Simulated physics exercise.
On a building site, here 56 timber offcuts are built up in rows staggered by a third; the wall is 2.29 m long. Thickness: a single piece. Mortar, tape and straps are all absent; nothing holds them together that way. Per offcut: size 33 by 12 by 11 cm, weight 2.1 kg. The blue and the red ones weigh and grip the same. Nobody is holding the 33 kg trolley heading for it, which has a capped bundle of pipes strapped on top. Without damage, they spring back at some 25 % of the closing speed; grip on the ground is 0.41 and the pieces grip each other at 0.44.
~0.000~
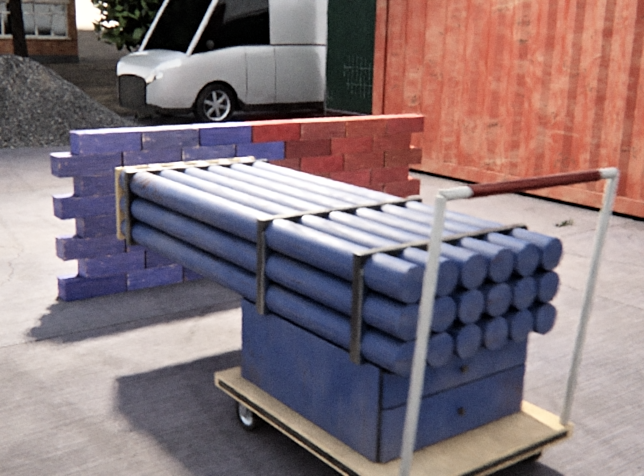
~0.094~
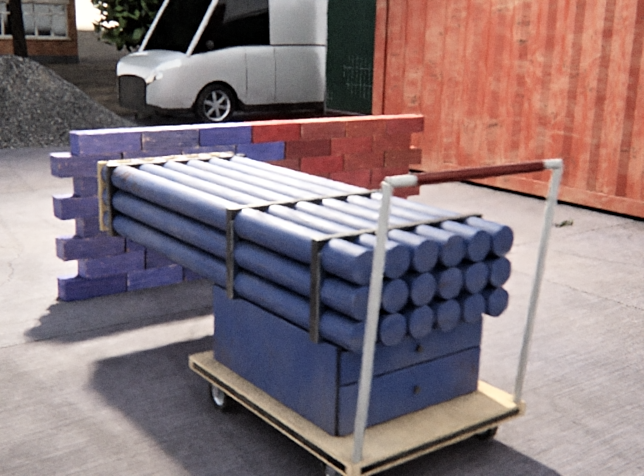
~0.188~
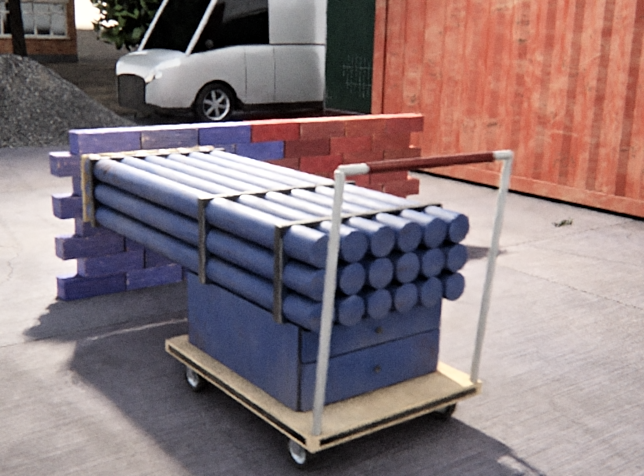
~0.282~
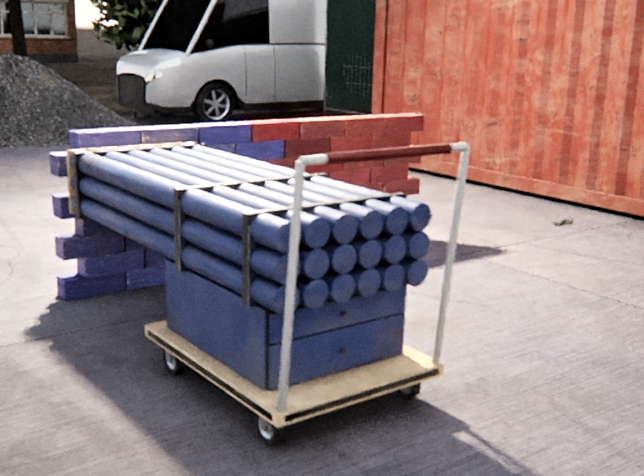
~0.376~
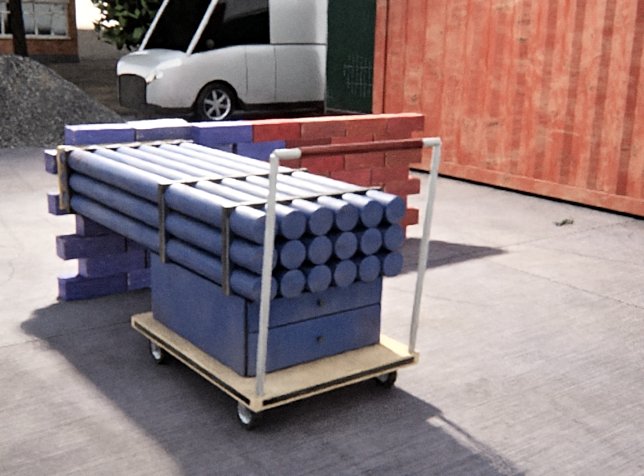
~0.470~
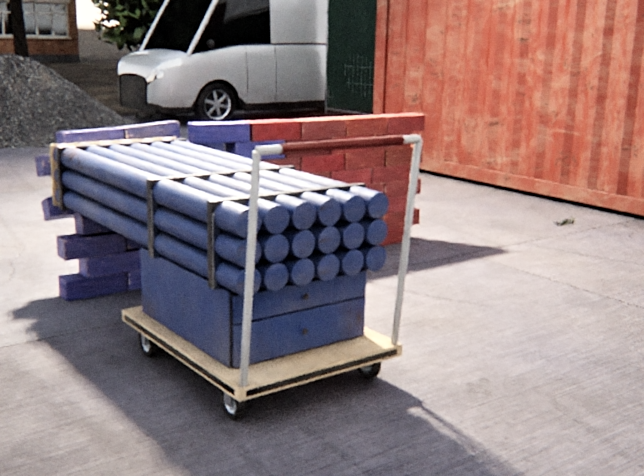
At first, a trolley stacked with strapped blue pipes stands in front of a low wall of blue and red blocks, with no one holding it. It rolls back and to the left, closing the gap, then its load pushes into the wall's blue part, shifting and tilting several blocks while they stay up.
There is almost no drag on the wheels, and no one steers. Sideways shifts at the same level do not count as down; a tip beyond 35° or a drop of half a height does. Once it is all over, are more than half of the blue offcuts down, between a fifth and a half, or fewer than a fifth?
Of the blue offcuts, more than half end down.
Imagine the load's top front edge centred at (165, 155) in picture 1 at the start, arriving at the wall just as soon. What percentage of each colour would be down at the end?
Result - blue: 60%; red: 0%.
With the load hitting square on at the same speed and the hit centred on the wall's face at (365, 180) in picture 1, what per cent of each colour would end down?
Result - blue: 20 percent, red: 80 percent.
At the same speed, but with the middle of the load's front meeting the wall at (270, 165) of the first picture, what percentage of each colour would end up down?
Then blue 40, red 30 per cent.
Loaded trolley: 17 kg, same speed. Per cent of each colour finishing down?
You'd get blue 50 and red 0 percent.
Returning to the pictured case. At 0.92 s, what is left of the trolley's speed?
Roughly 0.9 m/s.
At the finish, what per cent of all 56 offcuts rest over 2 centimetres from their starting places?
The share is 40 %.
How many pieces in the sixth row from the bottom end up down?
It's 3 in that row.
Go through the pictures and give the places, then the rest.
In the first frame (places mark the middle of the side facing us), load (121, 192) 66 cm short of the wall; top blue offcut (171, 139); top red offcut (367, 127); nothing disturbed.
The second frame shows load (103, 185) 46 cm short of the wall; top blue offcut (171, 139).
The third frame shows load (86, 177) 26 cm short of the wall; top blue offcut (171, 139).
The fourth frame shows load (72, 171) 7 cm short of the wall; top blue offcut (171, 138).
The fifth frame shows load (62, 167) 7 cm into the wall's line; top blue offcut (164, 136) leaning 9°; 10 disturbed, none down.
The sixth frame shows load (55, 165) 17 cm into the wall's line; top blue offcut (154, 134) leaning 7°; top red offcut (368, 126); 15 disturbed, none down.
After 0.62 s, load 31 cm past the wall's line, still rolling; 8 of the 28 blue offcuts down (8 of 56 in all colours); top blue offcut leaning 31°, 14 cm lower.
After 0.92 s, load 58 cm past the wall's line, still rolling; 14 of the 28 blue offcuts down (15 of 56 in all colours); top blue offcut leaning 62°, 73 cm lower.
After 1.70 s, load 1.04 m past the wall's line, still rolling; 14 of the 28 blue offcuts down (15 of 56 in all colours); top blue offcut 76 cm lower.
At rest (3.5 s), load 1.03 m past the wall's line, stopped; 19 of the 28 blue offcuts down (20 of 56 in all colours); top blue offcut 76 cm lower; top red offcut unmoved. That is 68 per cent. As the last picture would show them, middles, top blue offcut near (85, 211), top red offcut near (361, 125).
